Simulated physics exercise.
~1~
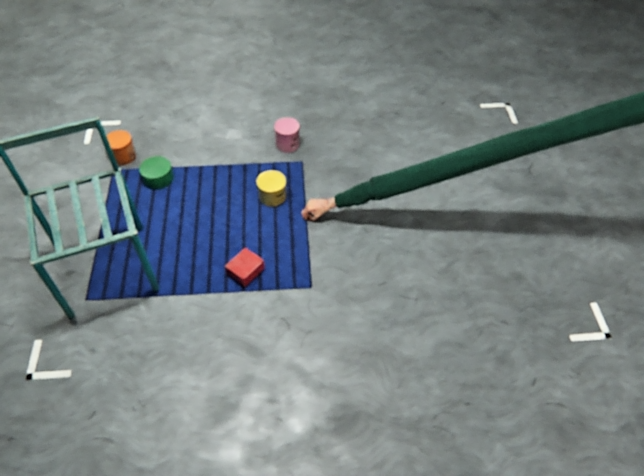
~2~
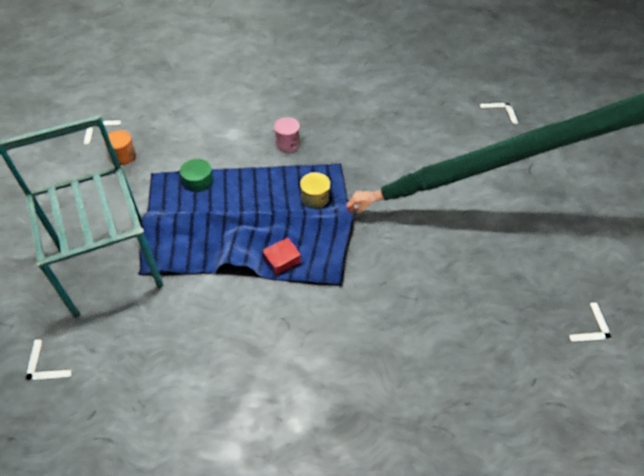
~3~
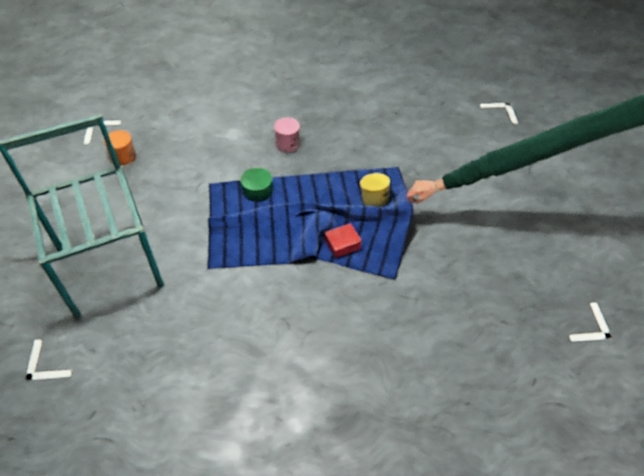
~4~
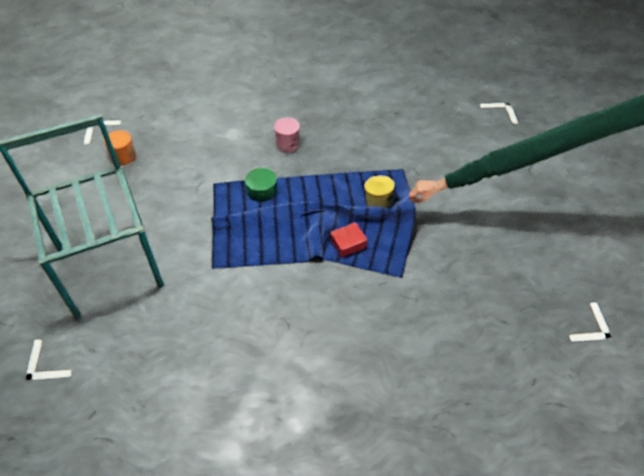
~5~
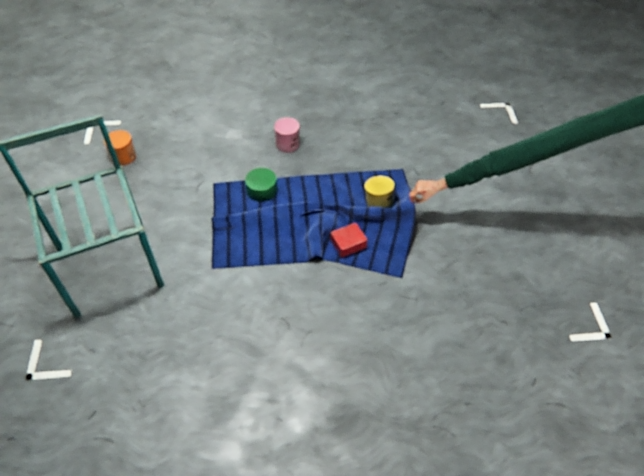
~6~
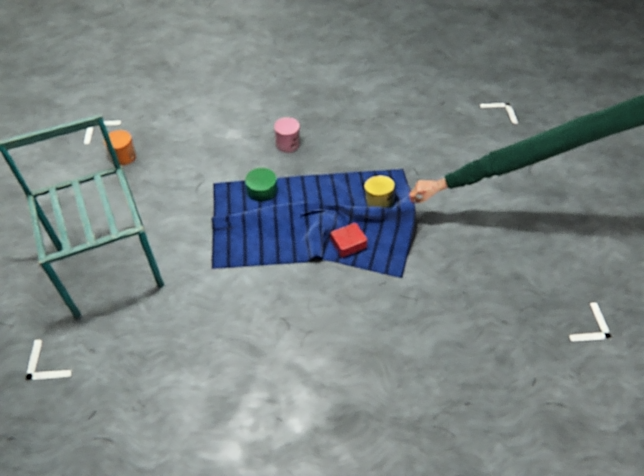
An arm in a dark green sleeve reaches in from the right over a grey shop floor, seen from above, its hand at the edge of a blue striped dust sheet. A yellow bucket, a green tub and a red crate rest on the sheet, a teal chair stands at its left, and orange and pink buckets sit beyond it. The hand pulls the sheet far to the right, and it slides clear of the chair, wrinkling as the three things ride along. The pull then stops, leaving them well right of their starts, while the orange and pink ones stay put.
